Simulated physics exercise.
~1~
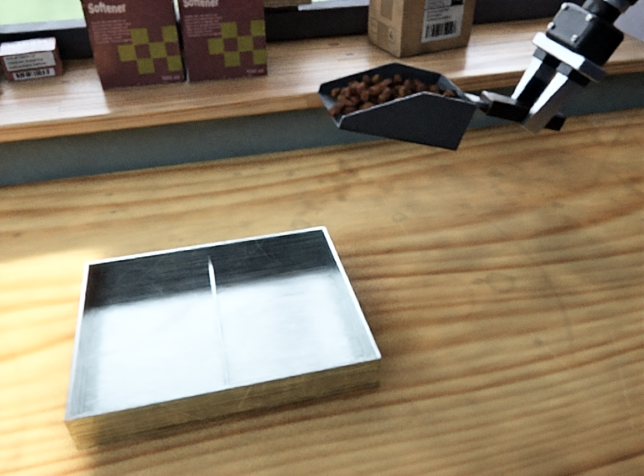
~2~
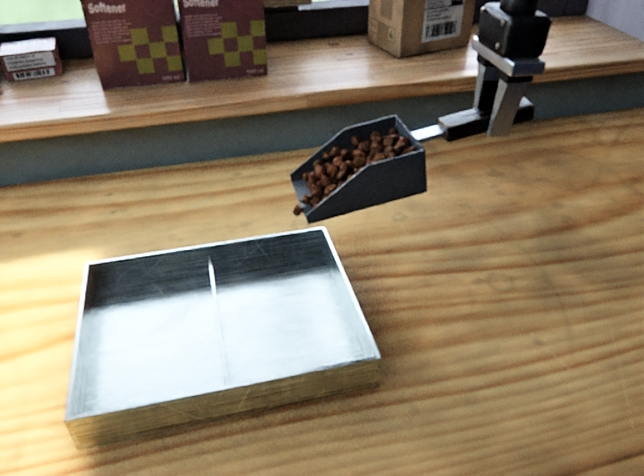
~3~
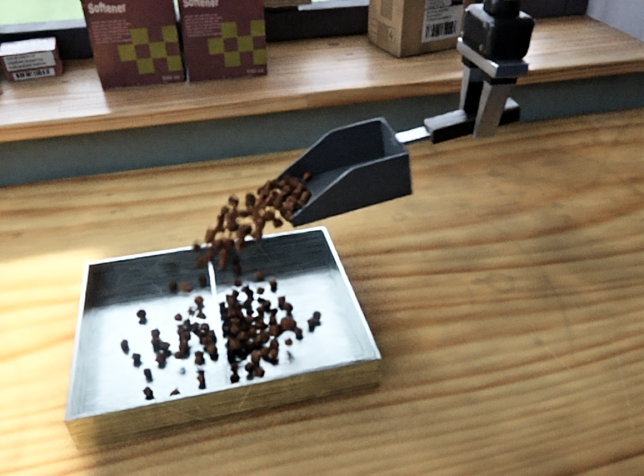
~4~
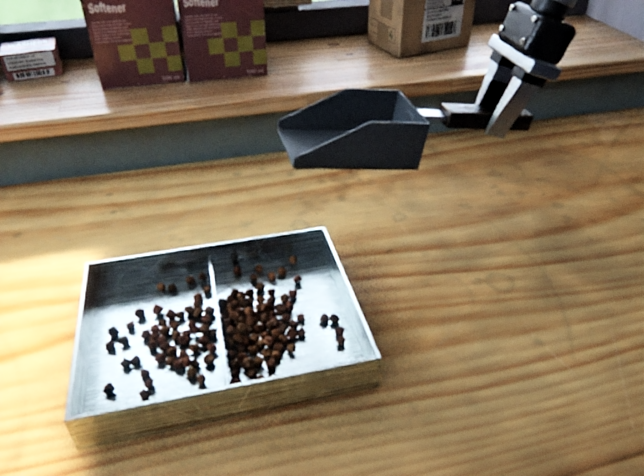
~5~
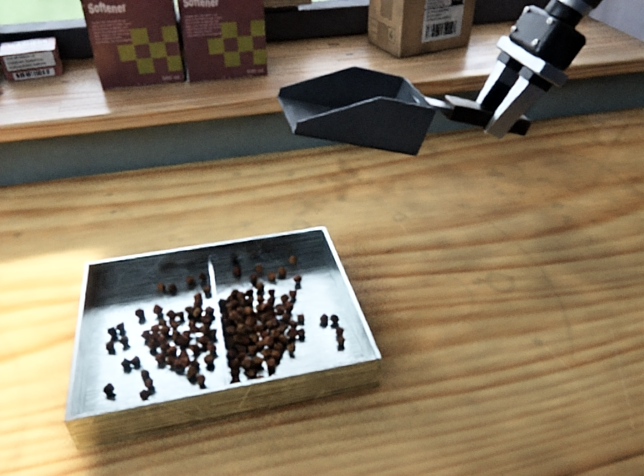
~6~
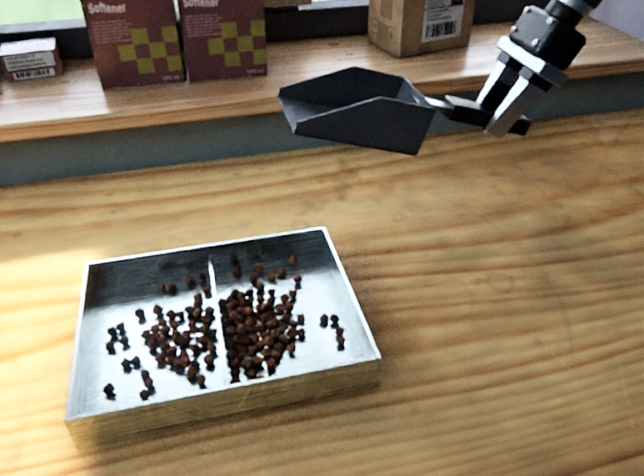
Brown pellets tumbling from a dark scoop held by a robot arm into a divided metal tray, the emptied scoop then lifting and tilting back.
